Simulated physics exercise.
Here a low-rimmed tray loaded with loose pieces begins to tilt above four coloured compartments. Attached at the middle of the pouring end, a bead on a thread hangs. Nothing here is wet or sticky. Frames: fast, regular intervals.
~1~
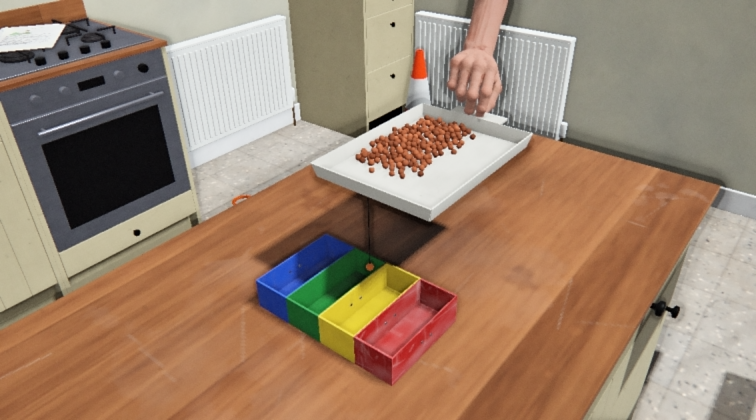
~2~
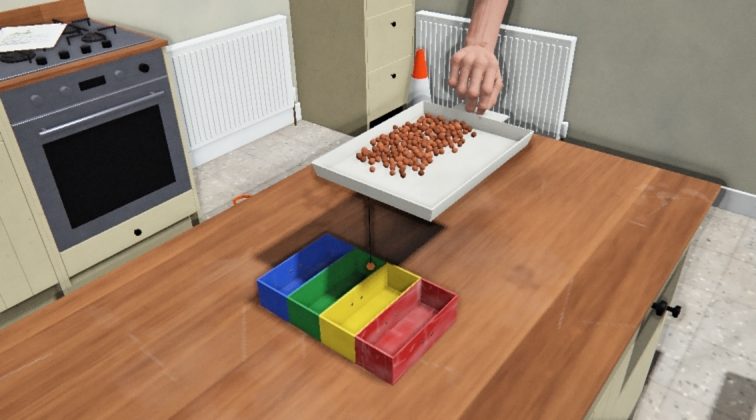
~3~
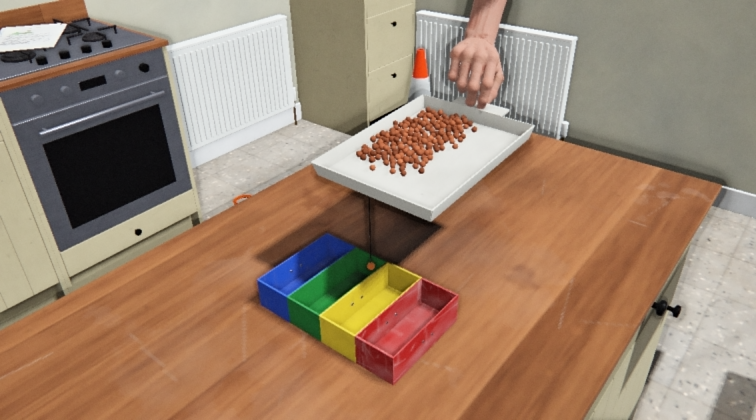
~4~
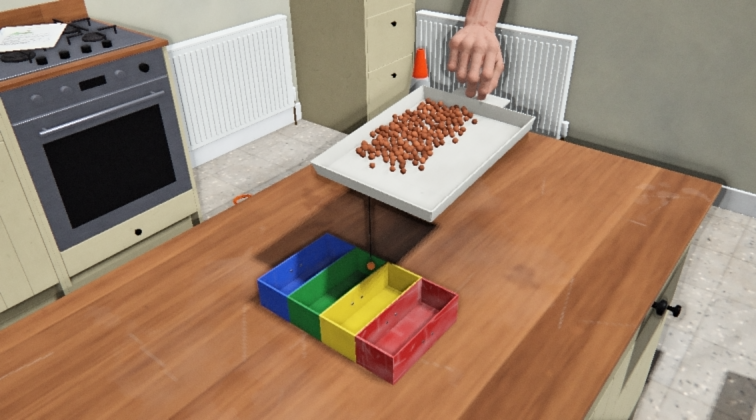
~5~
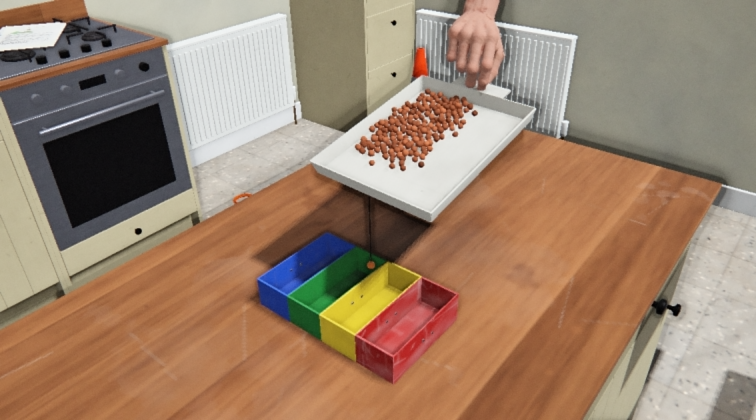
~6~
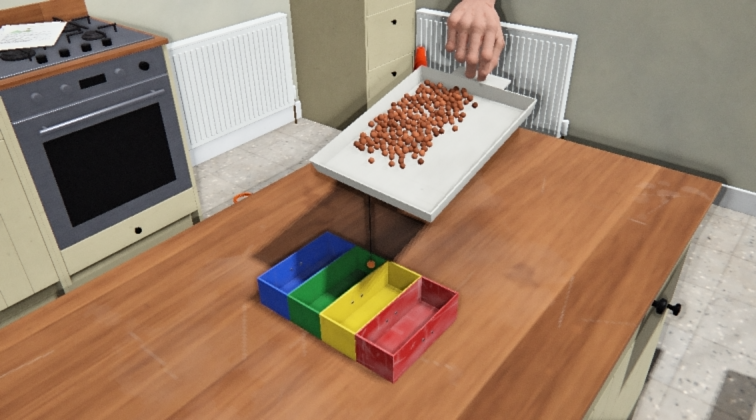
In a kitchen with an oven at left and white radiators behind, a wooden worktop is seen from above at an angle by a still camera. A hand at the back holds a white tray of small reddish-brown pellets above blue, green, yellow and red compartments, with a bead hanging on a thread. The hand slowly raises the tray's far end, tilting it slightly towards the front, while the pellets stay bunched together.
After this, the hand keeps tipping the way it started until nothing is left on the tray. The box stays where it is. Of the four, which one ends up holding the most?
The red one.
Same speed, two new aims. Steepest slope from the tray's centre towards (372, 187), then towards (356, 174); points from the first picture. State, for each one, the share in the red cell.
First case around 0 per cent, second case 0 per cent.
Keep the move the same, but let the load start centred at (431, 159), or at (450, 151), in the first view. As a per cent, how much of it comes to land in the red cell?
You'd get about 50 per cent first and about 50 per cent second.
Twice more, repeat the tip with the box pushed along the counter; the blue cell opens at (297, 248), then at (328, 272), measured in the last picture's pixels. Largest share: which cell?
First: That red cell. Second: The cell in yellow.
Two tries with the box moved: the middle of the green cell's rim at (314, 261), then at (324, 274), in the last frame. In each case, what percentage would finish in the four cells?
60 % for the first, 90 % for the second.
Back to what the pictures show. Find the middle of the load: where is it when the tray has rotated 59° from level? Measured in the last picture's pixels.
Somewhere near pixel (384, 177).
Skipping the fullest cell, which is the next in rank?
The yellow one.
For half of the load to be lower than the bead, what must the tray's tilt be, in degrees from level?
About 105° of tilt.
Shortly afterwards, tray tipped steeply; all but a few on the tray; only a few in the red cell; only a few falling or outside the box.
Next, tray tipped right over; near half on the tray; a little in the red cell; a little in the yellow cell; only a few in the green cell; near a third falling or outside the box.
Some moments later, tray tipped past a quarter turn; near half in the red cell; near a third in the yellow cell; near a quarter in the green cell; only a few in the blue cell; only a few falling or outside the box.
In the end, tray tipped past a quarter turn; near half in the red cell; near a third in the yellow cell; near a quarter in the green cell; only a few in the blue cell; only a few outside the box.
